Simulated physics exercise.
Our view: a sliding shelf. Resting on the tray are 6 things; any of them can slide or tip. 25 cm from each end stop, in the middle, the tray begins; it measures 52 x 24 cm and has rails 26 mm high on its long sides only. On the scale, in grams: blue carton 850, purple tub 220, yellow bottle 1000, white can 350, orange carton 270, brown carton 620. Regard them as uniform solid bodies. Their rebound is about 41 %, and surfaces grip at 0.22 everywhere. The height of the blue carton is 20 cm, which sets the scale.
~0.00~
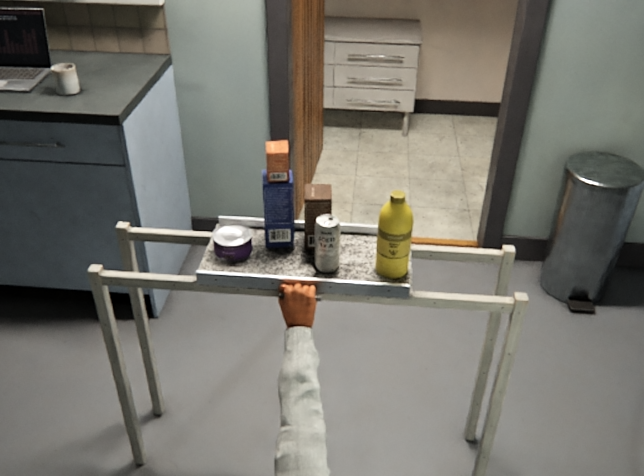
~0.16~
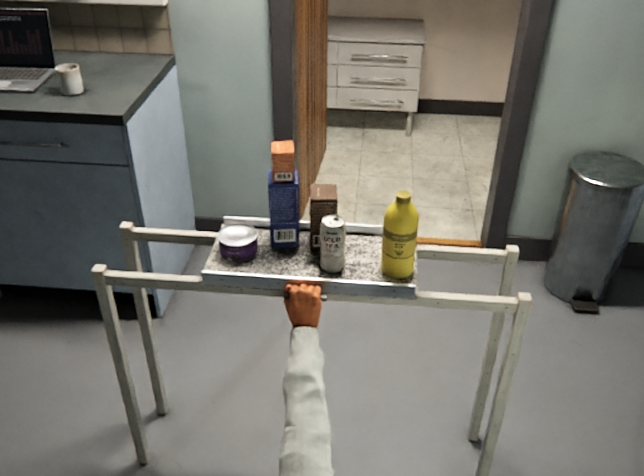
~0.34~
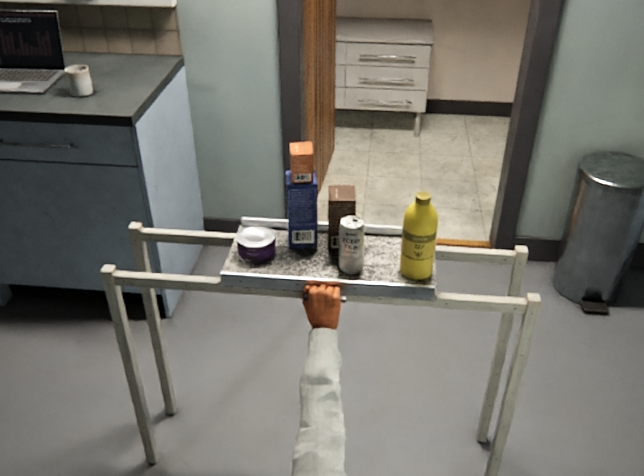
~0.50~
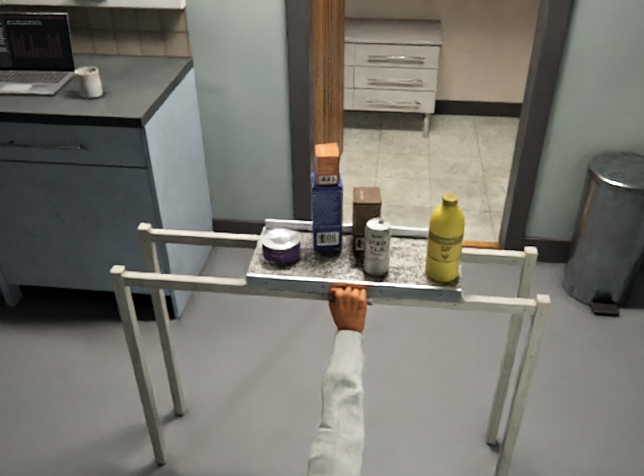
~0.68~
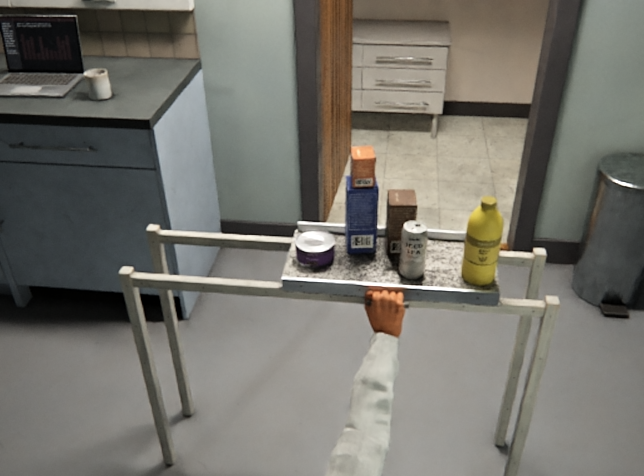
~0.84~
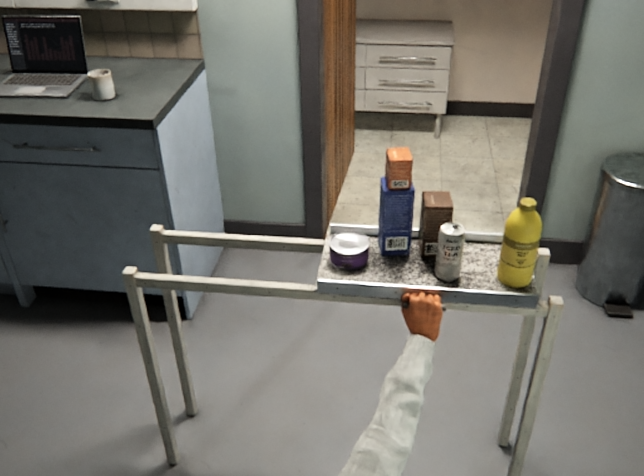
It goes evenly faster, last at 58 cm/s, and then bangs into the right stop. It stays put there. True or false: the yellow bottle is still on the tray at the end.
False.
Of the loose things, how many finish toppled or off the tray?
That makes 1.
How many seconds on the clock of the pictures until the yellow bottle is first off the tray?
Time: Roughly 1.0 s.
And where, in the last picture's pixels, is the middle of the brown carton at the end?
Around (475, 227).
Around 1.04 s, tray has slid 25 cm right; yellow bottle now off the tray; orange carton shifted 7 cm; white can shifted 6 cm.
Around 1.24 s, tray has slid 25 cm right; orange carton shifted 9 cm; brown carton shifted 7 cm; purple tub shifted 7 cm.
Finally (1.7 s), off the tray, yellow bottle; not toppled but over 5 cm from the start, blue carton, purple tub, white can, orange carton and brown carton.
